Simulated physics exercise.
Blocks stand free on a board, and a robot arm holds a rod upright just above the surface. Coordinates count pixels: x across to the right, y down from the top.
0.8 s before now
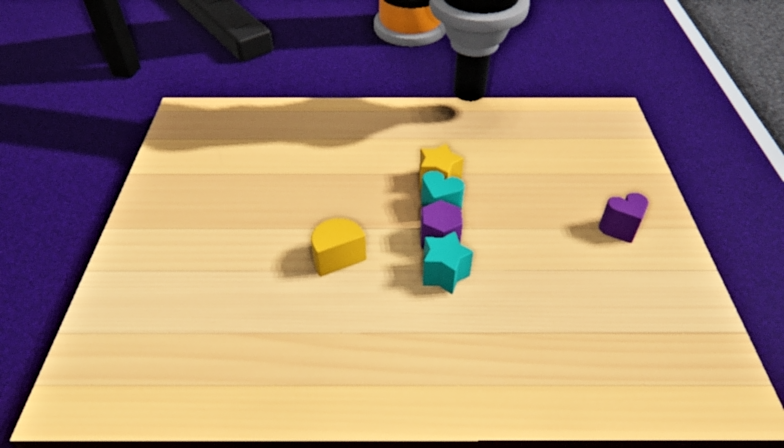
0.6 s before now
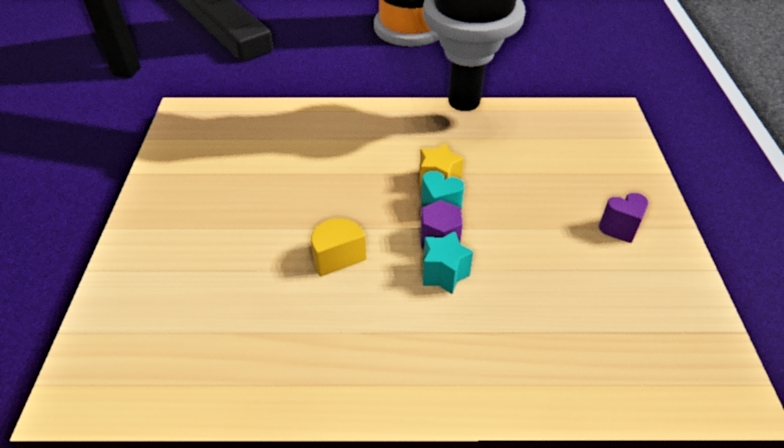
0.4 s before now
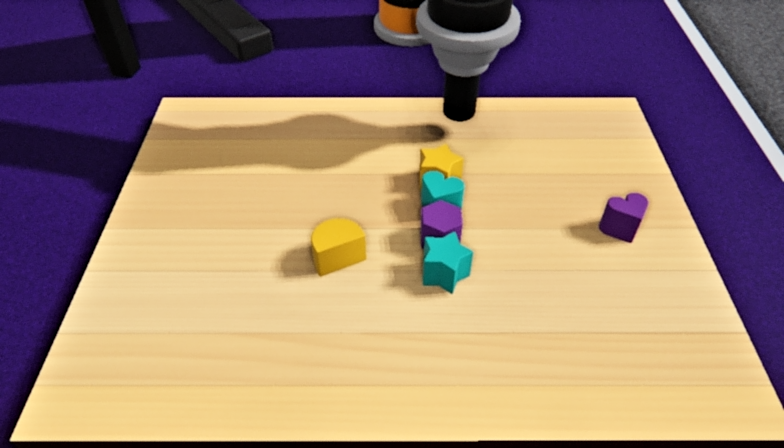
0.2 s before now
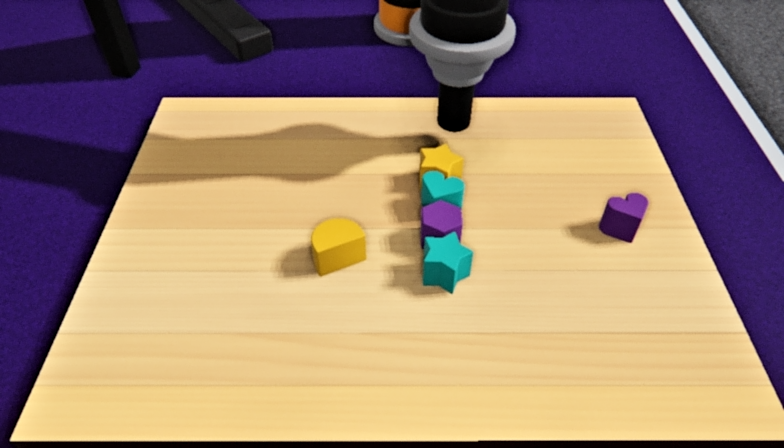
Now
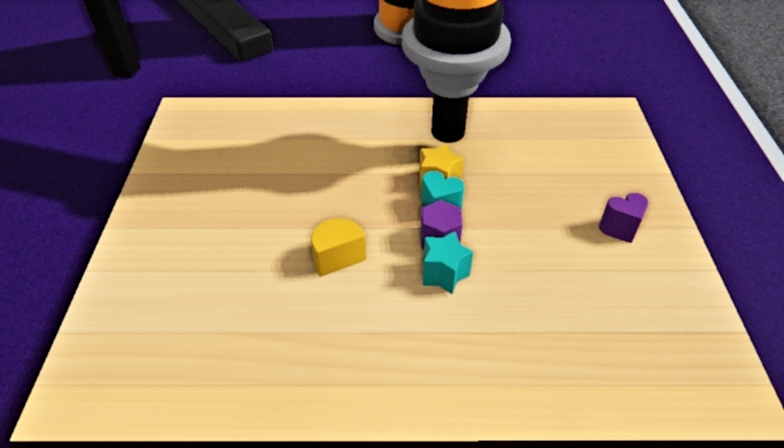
Robot arm moving a black rod slowly toward a column of four yellow, turquoise and purple blocks, all blocks staying still.
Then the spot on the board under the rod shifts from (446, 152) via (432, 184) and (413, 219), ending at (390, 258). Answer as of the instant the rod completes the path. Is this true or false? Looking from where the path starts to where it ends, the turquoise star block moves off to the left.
Verdict: True.
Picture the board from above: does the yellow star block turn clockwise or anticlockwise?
Seen from above, clockwise.
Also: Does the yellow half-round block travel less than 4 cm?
Yes.
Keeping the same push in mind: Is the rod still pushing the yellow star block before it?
In short: Yes.
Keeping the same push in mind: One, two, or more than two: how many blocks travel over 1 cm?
I think three or more will be displaced.
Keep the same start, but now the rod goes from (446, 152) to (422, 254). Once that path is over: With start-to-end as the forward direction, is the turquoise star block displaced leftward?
I believe so.
The first path, step by step. One third of the way, rod (434, 166); yellow star block (422, 186); turquoise heart block (419, 211); purple hexagon (435, 238), turned 40° anticlockwise; turquoise star block (454, 267).
Two thirds of the way, rod (413, 202); yellow half-round block (327, 237), turned 25° clockwise; yellow star block (388, 217), turned 50° clockwise; turquoise heart block (378, 243), turned 30° anticlockwise; purple hexagon (419, 252), turned 80° anticlockwise; turquoise star block (458, 274), turned 30° anticlockwise.
At the end, rod (389, 240); yellow half-round block (314, 245), turned 65° clockwise; yellow star block (361, 255), turned 60° clockwise; turquoise heart block (345, 284), turned 25° anticlockwise; purple hexagon (417, 260), turned 90° anticlockwise; turquoise star block (459, 276), turned 40° anticlockwise.
